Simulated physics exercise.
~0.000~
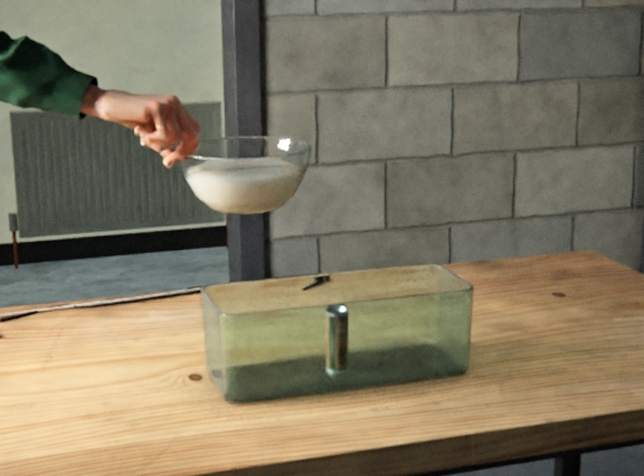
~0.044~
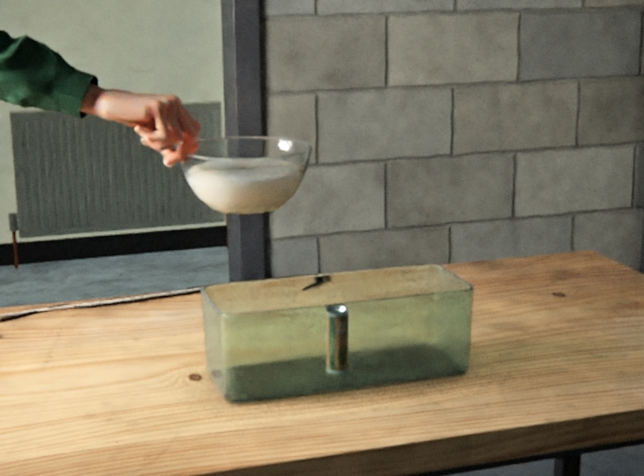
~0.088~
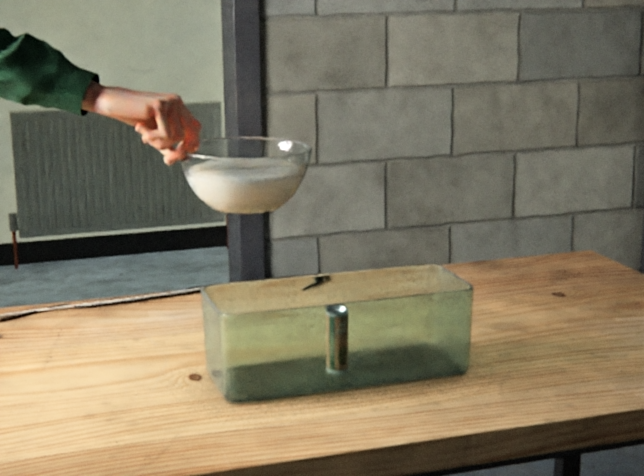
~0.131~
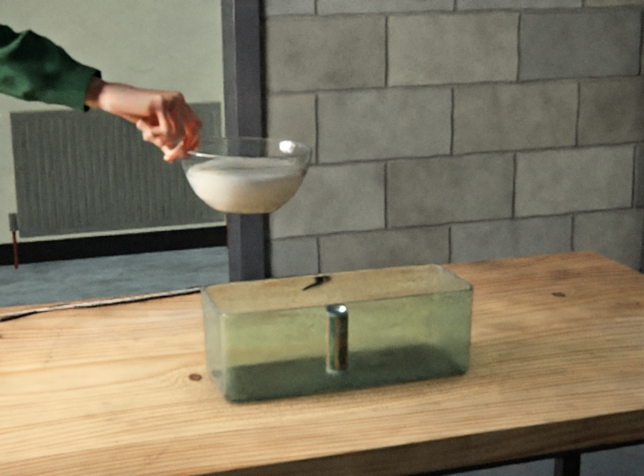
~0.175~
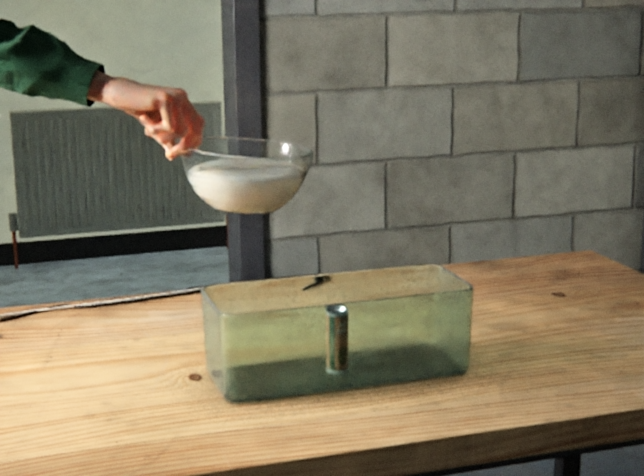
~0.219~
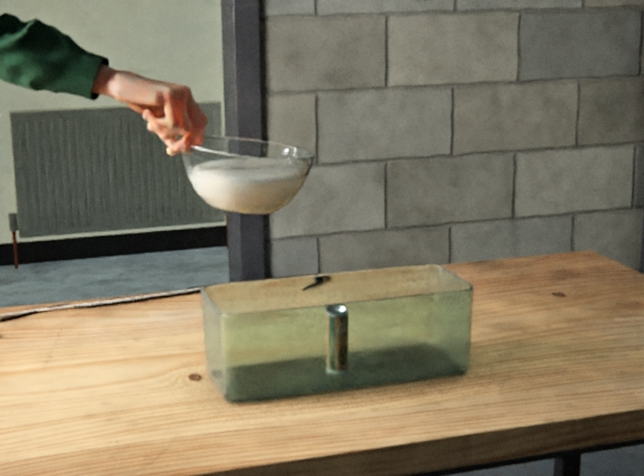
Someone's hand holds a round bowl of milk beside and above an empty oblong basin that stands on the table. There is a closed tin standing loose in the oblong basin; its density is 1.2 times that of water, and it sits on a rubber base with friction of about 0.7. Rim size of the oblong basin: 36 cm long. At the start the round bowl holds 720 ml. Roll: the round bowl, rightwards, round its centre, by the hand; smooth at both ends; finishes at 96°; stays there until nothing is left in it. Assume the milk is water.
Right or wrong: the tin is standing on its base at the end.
Right, it is standing.
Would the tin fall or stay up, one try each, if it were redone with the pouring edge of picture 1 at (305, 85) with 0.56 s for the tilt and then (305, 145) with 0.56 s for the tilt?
Trial 1 - tin tips; trial 2 - tin stays standing.
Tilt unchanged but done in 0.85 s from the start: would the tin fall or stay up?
The tin stays on its base.
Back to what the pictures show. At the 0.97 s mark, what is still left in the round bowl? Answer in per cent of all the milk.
Roughly 8 percent remains.
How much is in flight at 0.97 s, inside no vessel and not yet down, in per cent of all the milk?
Estimate: About 16 in a hundred.
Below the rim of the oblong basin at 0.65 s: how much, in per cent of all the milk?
Near 4 in a hundred.
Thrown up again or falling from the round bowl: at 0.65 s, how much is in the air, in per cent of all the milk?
It comes to about 30 percent.
Then, 0.65 s in, the tilt is 57° and 66 per cent is still to pour; the tin stands where it began.
Then, 0.97 s in, the tilt is 90° and 8 per cent is still to pour; the tin stands where it began.
Then, 1.30 s in, the tilt is 96° and 0 per cent is still to pour; the tin stands where it began.
Then, 1.66 s in, the tilt is 96° and 0 per cent is still to pour; the tin stands where it began.
Finally, the tin stands where it began.
